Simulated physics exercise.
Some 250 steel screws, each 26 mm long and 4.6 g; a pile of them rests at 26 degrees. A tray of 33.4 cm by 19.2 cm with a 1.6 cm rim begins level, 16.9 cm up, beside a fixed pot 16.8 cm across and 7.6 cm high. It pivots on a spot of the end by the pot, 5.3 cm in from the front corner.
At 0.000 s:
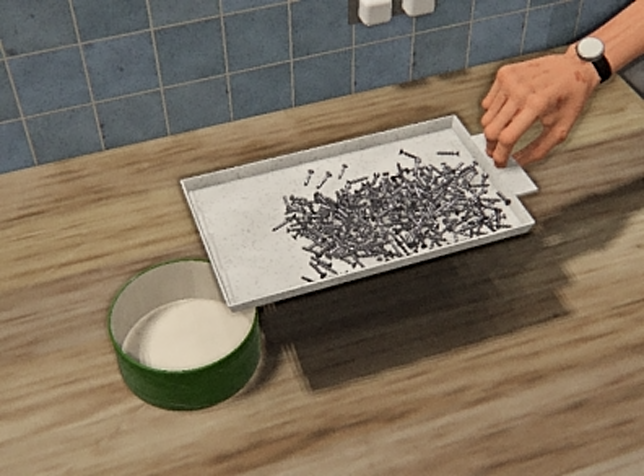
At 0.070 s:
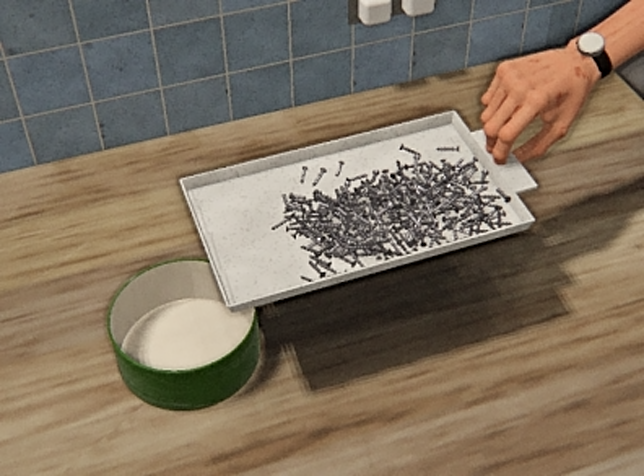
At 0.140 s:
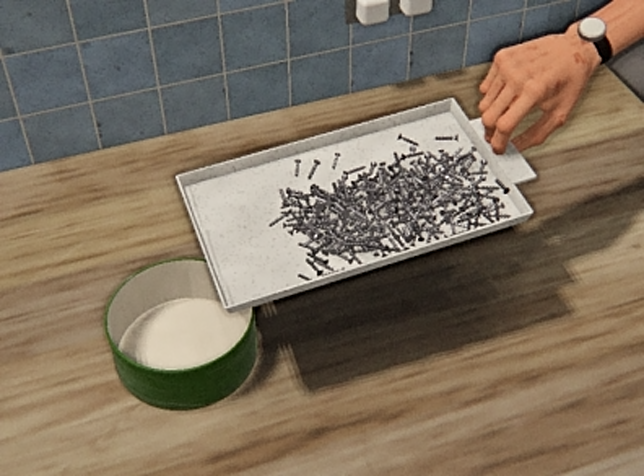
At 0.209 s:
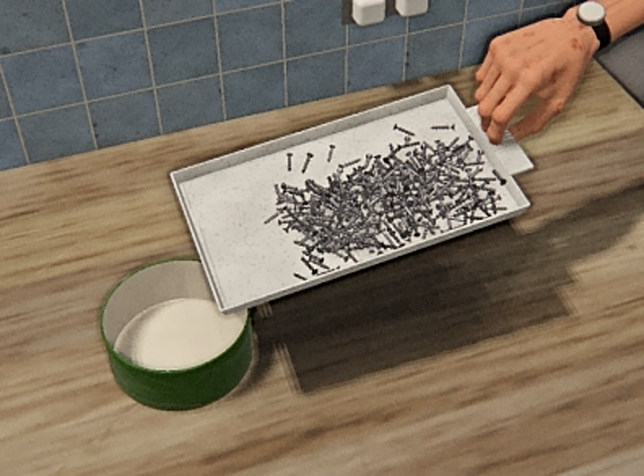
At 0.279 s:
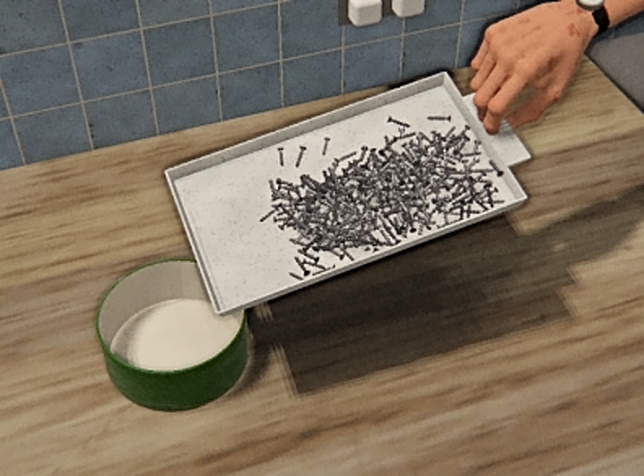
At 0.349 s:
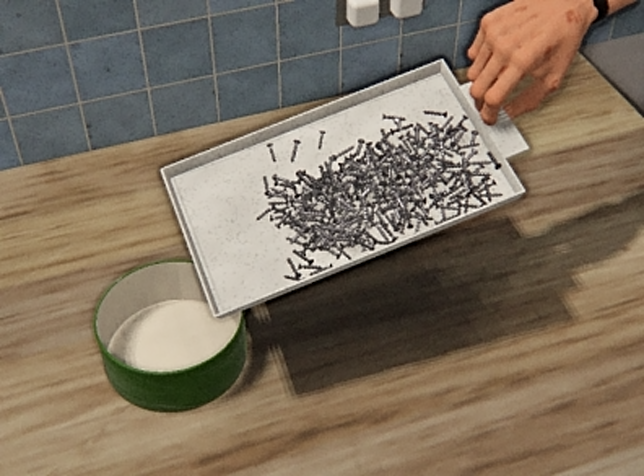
A hand raises the right end of a tray of screws beside a green pot.
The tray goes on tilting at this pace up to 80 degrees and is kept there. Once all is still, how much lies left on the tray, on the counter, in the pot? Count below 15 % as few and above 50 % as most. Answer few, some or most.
Left on the tray: Few; on the counter: Most; in the pot: Few.
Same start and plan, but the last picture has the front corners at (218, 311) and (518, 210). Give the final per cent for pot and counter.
Pot 0, counter 100.
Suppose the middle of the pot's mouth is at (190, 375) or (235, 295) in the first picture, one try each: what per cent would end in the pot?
Some 85 and 0 per cent.
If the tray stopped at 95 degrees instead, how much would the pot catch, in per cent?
It would be near 5 per cent.
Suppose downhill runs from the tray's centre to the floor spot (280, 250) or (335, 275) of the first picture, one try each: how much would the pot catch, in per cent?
Some 55 and 0 per cent.
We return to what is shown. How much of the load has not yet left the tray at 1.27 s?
Some 65 per cent of the load.
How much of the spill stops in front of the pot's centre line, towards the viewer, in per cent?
About 100 per cent.
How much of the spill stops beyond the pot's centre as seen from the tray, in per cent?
Some 40 per cent.
After 0.90 s, tilt 46 degrees; the tray holds 100 %, the pot 0 %.
After 1.27 s, tilt 66 degrees; the tray holds 65 %, the pot 0 %.
After 1.73 s, tilt 80 degrees; the tray holds 0 %, the pot 5 %.
In the end, at 2.5 s, tray 0 %, counter 95 %, pot 5 %.
